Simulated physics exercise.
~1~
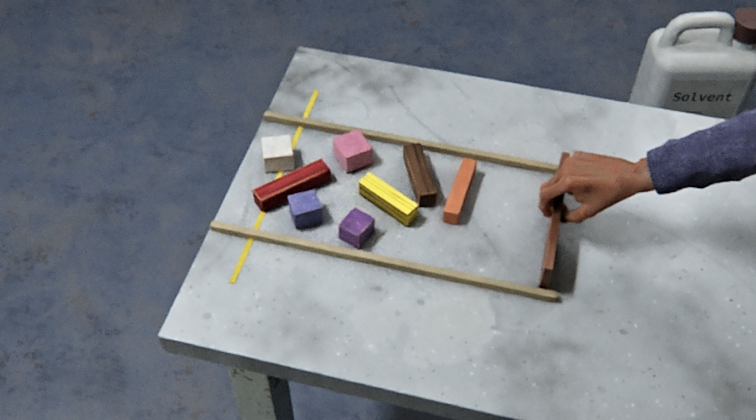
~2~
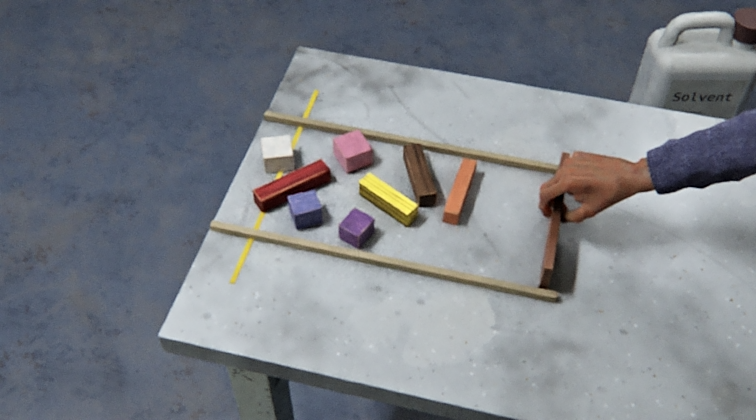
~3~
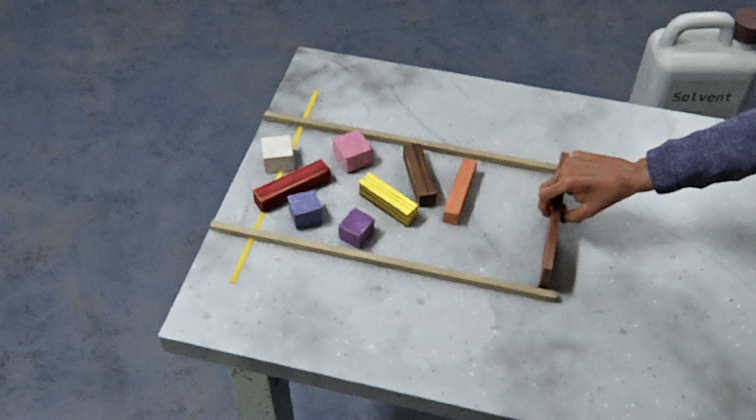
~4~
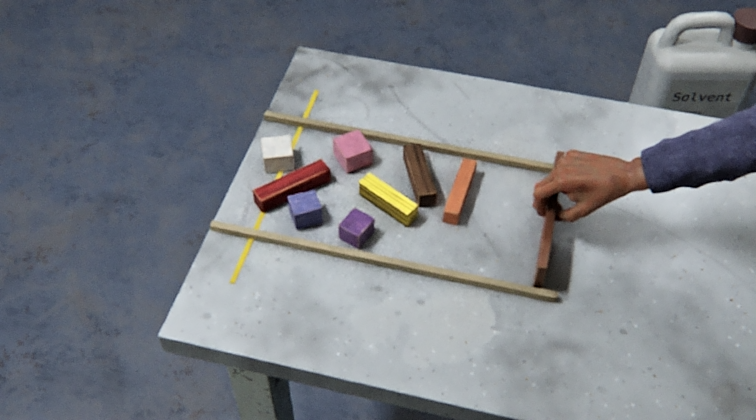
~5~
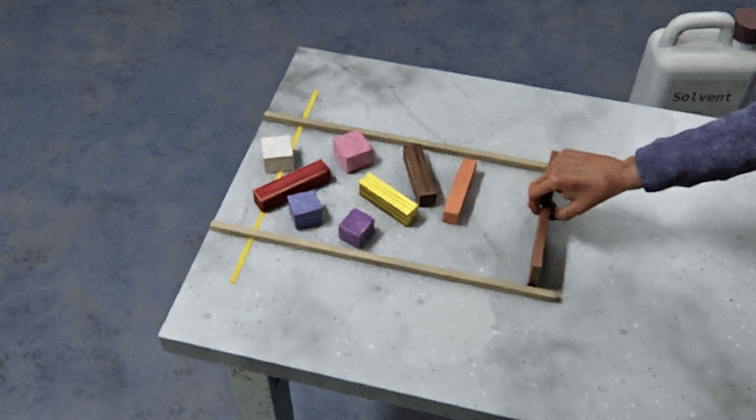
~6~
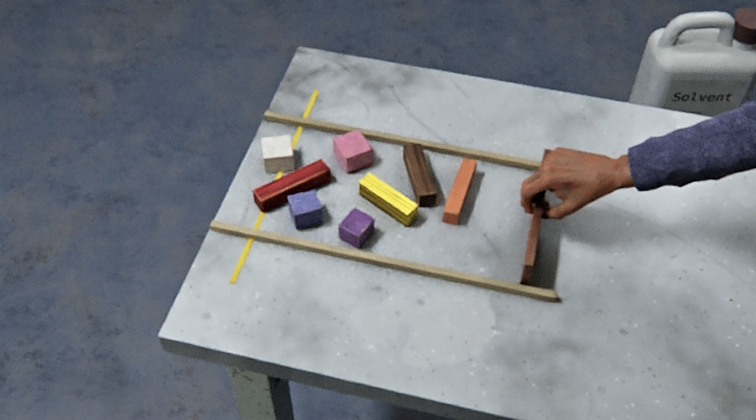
On a pale tabletop, a hand slides a brown board slightly left toward scattered colored blocks.
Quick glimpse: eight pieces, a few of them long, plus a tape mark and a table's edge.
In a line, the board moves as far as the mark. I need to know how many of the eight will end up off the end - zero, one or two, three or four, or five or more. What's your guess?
I'd say three or four.
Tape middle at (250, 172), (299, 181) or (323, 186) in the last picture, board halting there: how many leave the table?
Per try: 6; 1; 0.
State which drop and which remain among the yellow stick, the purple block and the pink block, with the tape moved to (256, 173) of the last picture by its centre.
Well, the yellow stick comes off, the purple block stays where it is, and the pink block? It comes off.
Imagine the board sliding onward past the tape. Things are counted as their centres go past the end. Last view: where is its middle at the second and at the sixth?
I'd say close to (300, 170), and after that close to (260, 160).
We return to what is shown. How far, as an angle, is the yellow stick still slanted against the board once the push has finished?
Out of line by around 40°.
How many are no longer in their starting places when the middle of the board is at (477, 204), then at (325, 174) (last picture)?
0 and 8.
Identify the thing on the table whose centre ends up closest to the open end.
Result: The blue block.
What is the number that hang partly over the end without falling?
That'd be 2.
Soon after, none off yet; white block at rest near (278, 154); red stick at rest near (292, 185); blue block at rest near (305, 210).
In the end, the number that fall off is three or four; gone, pink block, red stick and white block.
